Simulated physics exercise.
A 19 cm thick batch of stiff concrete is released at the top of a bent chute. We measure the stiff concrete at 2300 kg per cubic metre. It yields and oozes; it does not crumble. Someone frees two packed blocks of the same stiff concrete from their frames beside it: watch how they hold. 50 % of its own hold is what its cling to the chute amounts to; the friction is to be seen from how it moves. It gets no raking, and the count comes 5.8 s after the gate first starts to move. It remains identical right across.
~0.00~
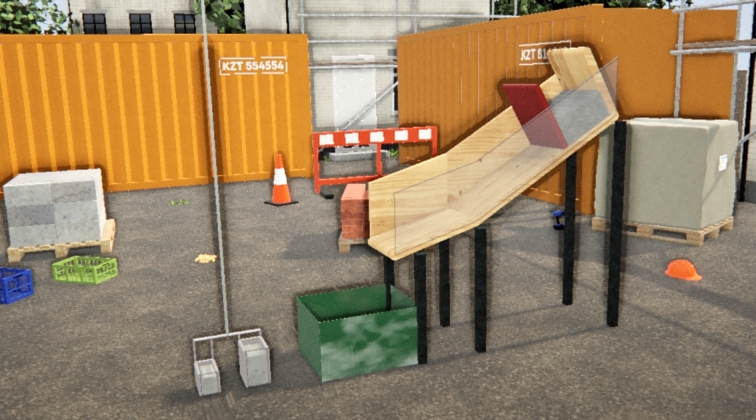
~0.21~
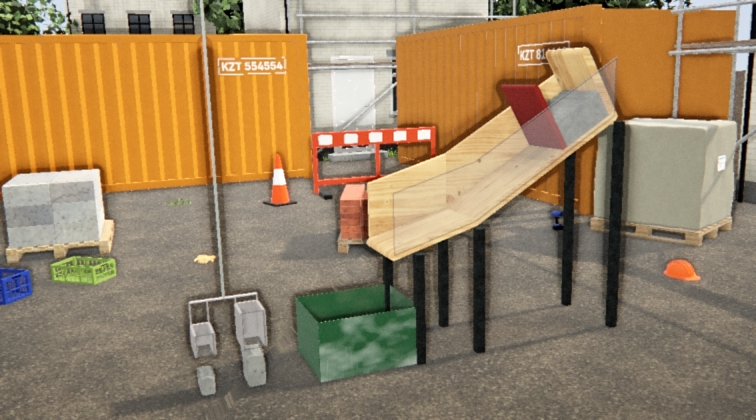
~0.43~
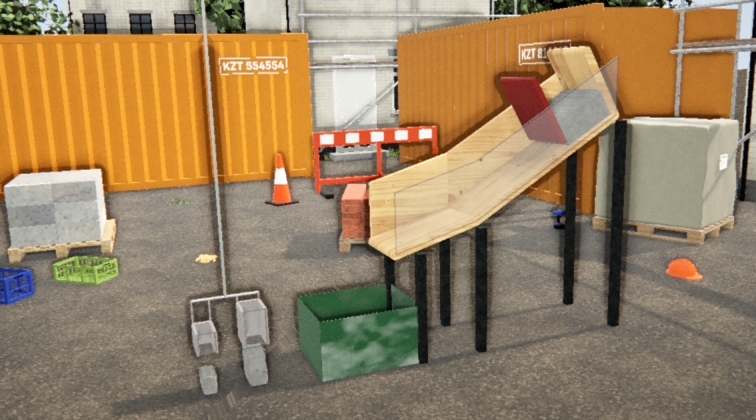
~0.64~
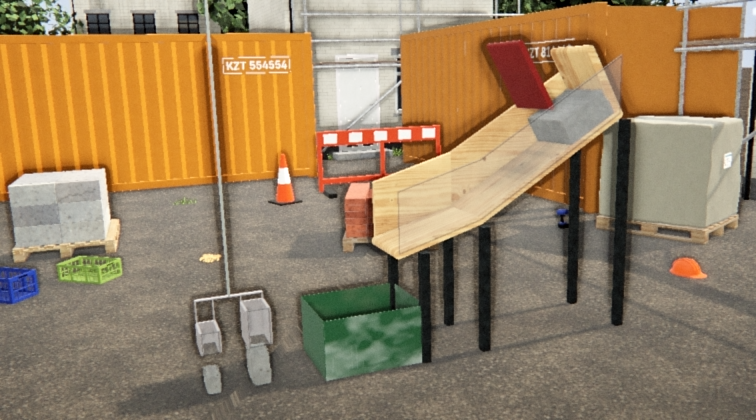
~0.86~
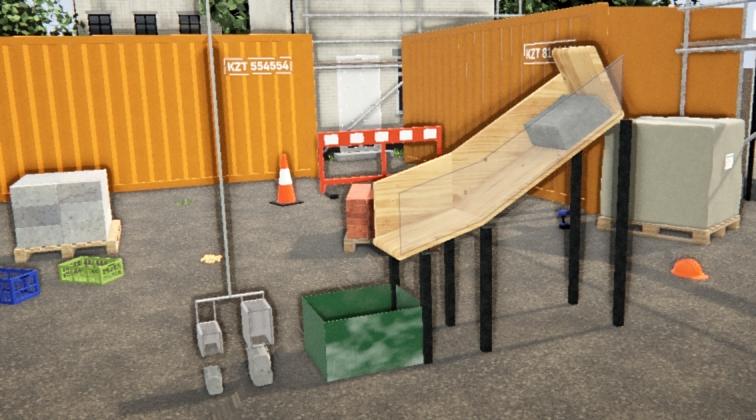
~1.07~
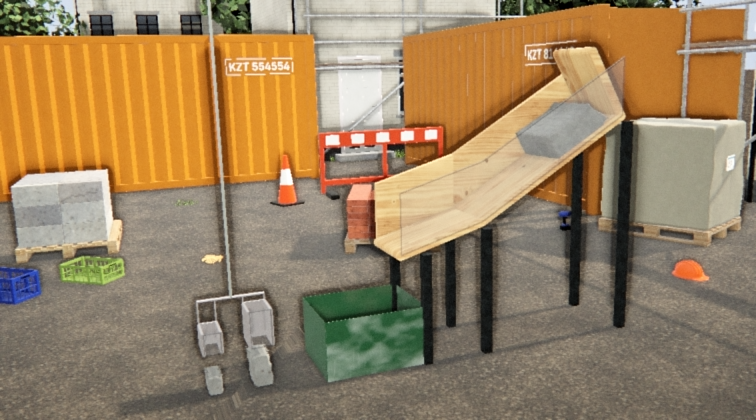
A raised wooden chute on black posts slopes down to the left above a green bin, seen from slightly above in a paved yard backed by orange containers. A red gate holds a grey mass near the top, with hanging blocks left, a cone and barrier behind. The gate lifts away, the grey mass slumps slightly downslope, and the view shifts very slightly.
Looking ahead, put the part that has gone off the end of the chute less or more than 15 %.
Lower than 15 %.
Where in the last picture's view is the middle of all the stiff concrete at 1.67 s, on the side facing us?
The spot is somewhere around (541, 158).
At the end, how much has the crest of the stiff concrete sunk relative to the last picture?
The gap comes to about 48 centimetres.
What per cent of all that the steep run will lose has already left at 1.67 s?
0 per cent.
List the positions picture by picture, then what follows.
The first picture shows foremost bit of the stiff concrete at (559, 124); block heights 11 cm, 20 cm (left to right).
The second picture shows foremost bit of the stiff concrete at (558, 124); block heights 11 cm, 20 cm (left to right).
The third picture shows foremost bit of the stiff concrete at (559, 123); block heights 11 cm, 20 cm (left to right).
The fourth picture shows foremost bit of the stiff concrete at (562, 123); block heights 11 cm, 20 cm (left to right).
The fifth picture shows foremost bit of the stiff concrete at (558, 130); block heights 11 cm, 20 cm (left to right).
The sixth picture shows foremost bit of the stiff concrete at (549, 139); block heights 11 cm, 20 cm (left to right).
After 1.67 s, all is on the steep run, none on the flatter one and 0 % past the end.
After 2.38 s, 55 % is on the steep run, 45 % on the flatter one and 0 % past the end.
After 3.09 s, 26 % is on the steep run, 74 % on the flatter one and 0 % past the end.
After 3.80 s, 26 % is on the steep run, 74 % on the flatter one and 0 % past the end.
After 6.24 s, 26 % is on the steep run, 74 % on the flatter one and 0 % past the end.
